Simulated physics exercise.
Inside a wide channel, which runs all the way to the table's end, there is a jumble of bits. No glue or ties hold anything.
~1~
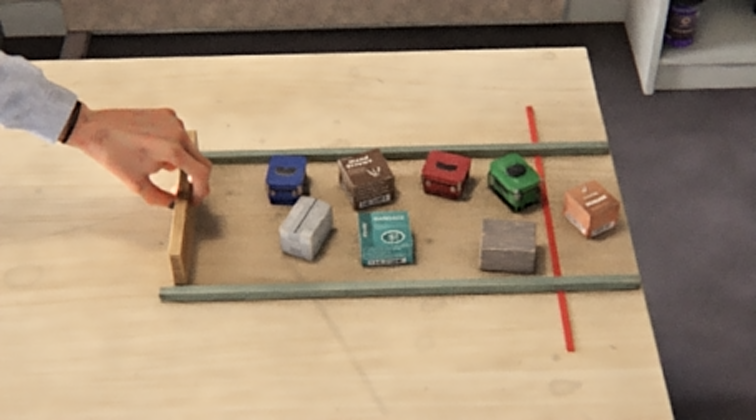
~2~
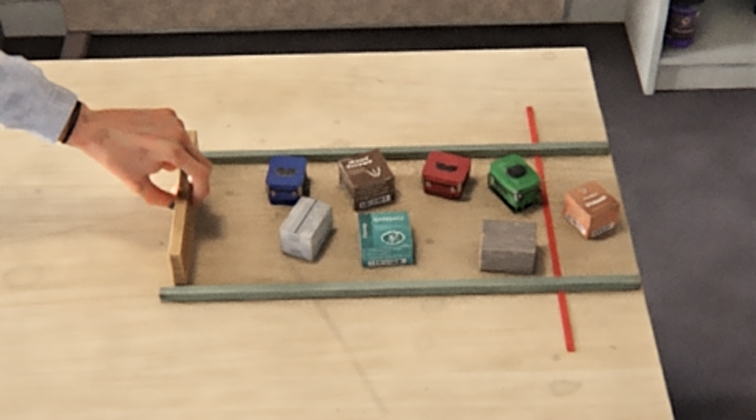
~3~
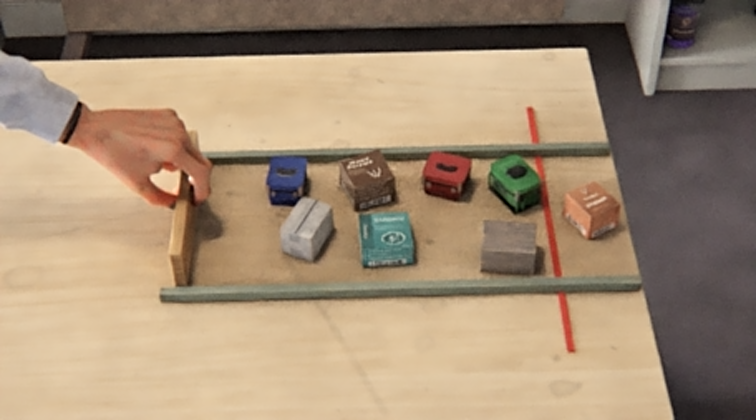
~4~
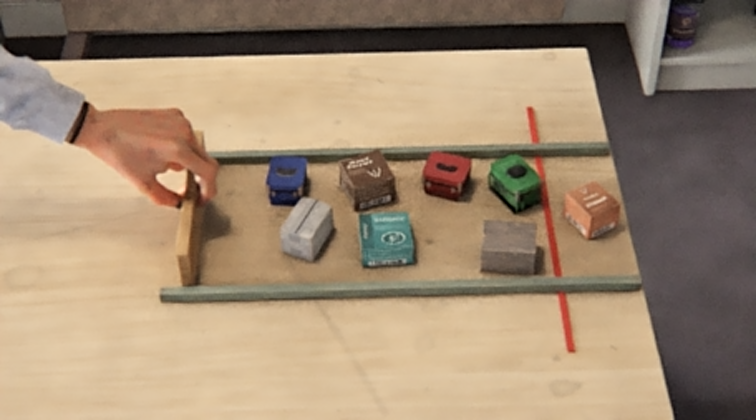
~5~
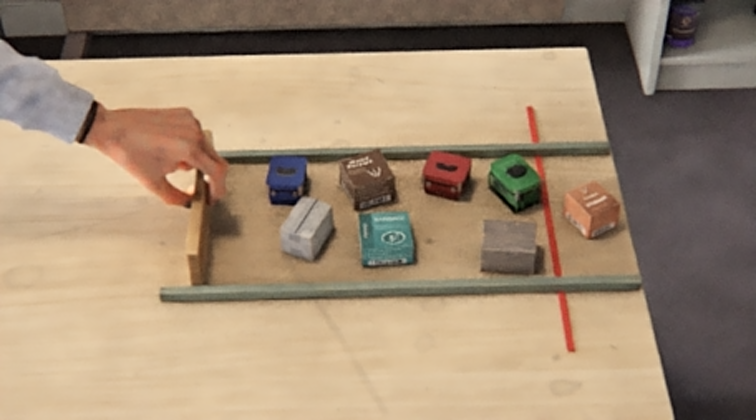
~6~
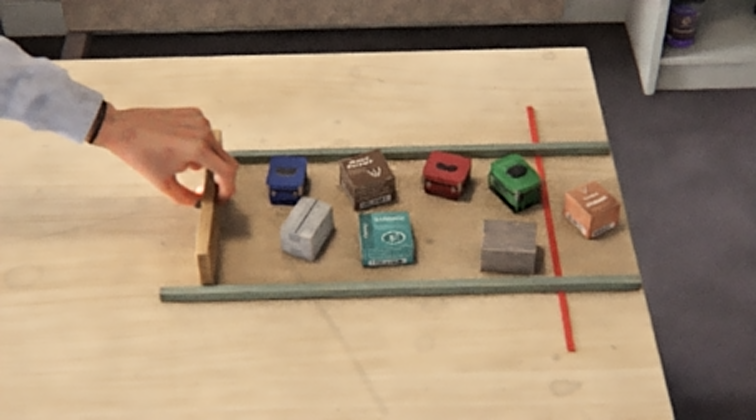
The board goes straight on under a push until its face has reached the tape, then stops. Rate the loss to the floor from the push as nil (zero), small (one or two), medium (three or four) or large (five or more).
The loss is medium.
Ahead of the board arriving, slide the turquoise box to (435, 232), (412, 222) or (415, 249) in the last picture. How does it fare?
Turquoise box: Safe; safe; safe.
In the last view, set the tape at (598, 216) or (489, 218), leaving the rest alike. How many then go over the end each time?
In that order 6 and 0.
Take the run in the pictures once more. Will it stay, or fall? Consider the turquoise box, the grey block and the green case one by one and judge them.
Here is how it goes: The turquoise box does not drop, while the grey block drops, and the green case drops.
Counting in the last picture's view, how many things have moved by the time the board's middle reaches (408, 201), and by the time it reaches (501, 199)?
I make it 7 at the first spot and 8 at the other.
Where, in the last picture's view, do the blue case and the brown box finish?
I'd say approximately (560, 172) and then (602, 173).
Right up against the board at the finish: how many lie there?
Counting them up gives 2.
Early on, none off yet; orange box at rest near (591, 209); green case at rest near (515, 183); grey block at rest near (508, 246).
A while later, none off yet; orange box at rest near (596, 211); green case travelled about its own width near (570, 186); grey block travelled about its own width near (562, 251).
Finally, the number that fall off is three or four; lost, red case, grey block, green case and orange box.
